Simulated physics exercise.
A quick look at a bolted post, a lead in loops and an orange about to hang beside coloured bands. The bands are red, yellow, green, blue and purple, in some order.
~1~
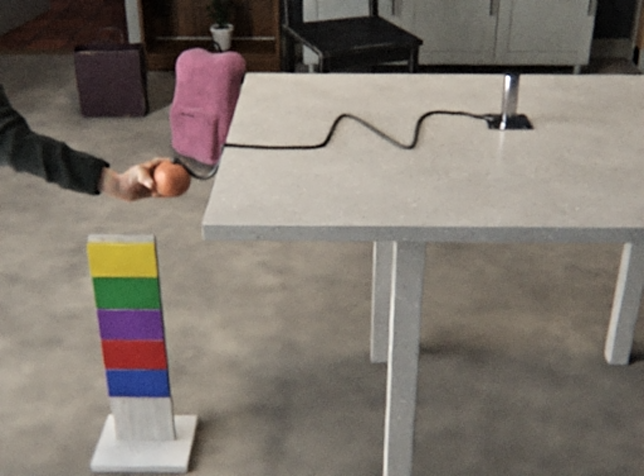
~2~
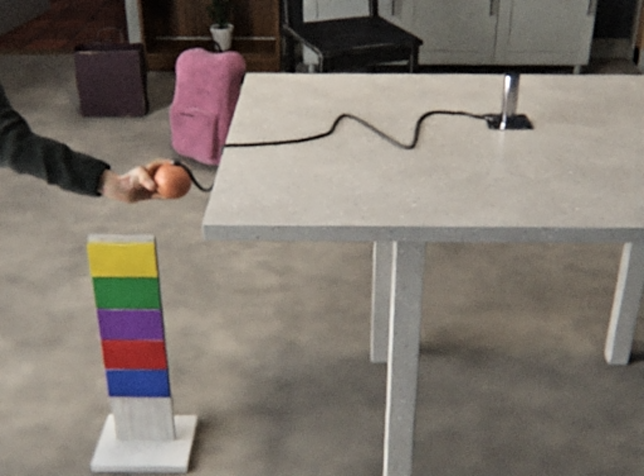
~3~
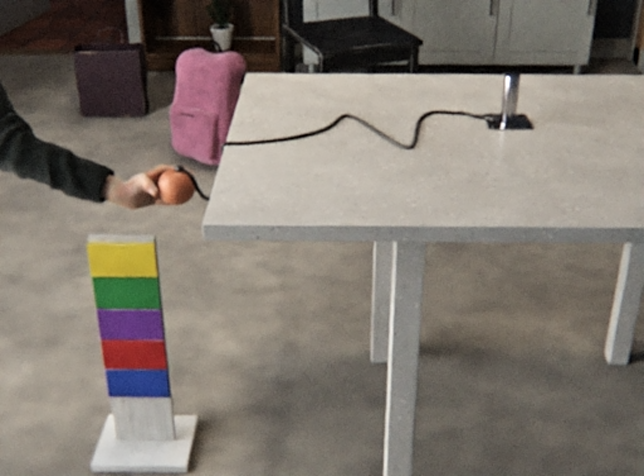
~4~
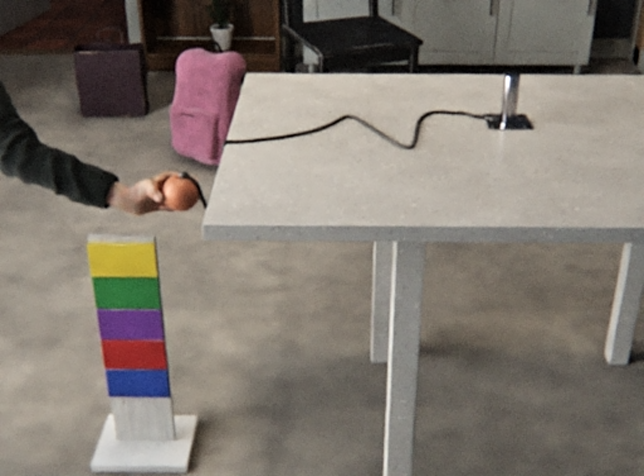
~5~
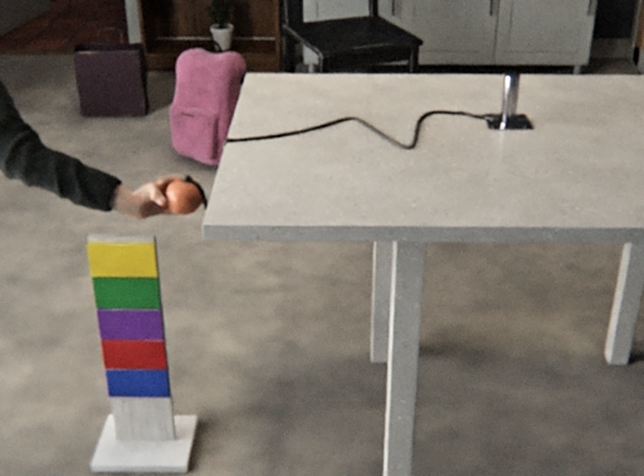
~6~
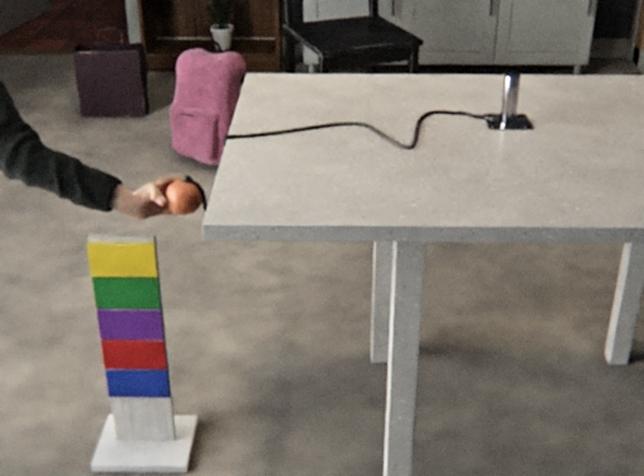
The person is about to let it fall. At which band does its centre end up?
The lead holds its middle at blue.
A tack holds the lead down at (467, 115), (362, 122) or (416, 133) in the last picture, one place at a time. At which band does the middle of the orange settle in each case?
Taking them in turn: Blue; green; red.
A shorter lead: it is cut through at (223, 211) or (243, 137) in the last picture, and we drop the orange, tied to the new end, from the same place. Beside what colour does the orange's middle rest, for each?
In that order: Purple; yellow.
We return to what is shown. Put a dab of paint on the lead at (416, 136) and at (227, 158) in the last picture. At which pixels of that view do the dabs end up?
Near (360, 128) and (232, 256).
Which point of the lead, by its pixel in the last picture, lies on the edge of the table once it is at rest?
That spot is around (335, 125).
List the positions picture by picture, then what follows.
In the first picture, orange (172, 179); yellow (122, 261); green (126, 294); purple (130, 325); red (134, 355); blue (137, 384).
In the second picture, orange (173, 181); lead through (453, 114) (416, 138) (367, 125) (327, 134) (231, 146).
In the third picture, orange (177, 187).
In the fourth picture, orange (181, 193); lead through (453, 114) (416, 138) (367, 125) (307, 133) (225, 162).
In the fifth picture, orange (184, 197).
In the sixth picture, orange (184, 197); lead through (453, 114) (416, 138) (365, 125) (277, 133) (226, 187).
Soon after, orange near (226, 354); level with red.
After that, orange near (251, 370); level with blue.
In the end, orange near (243, 375); level with blue. At blue.
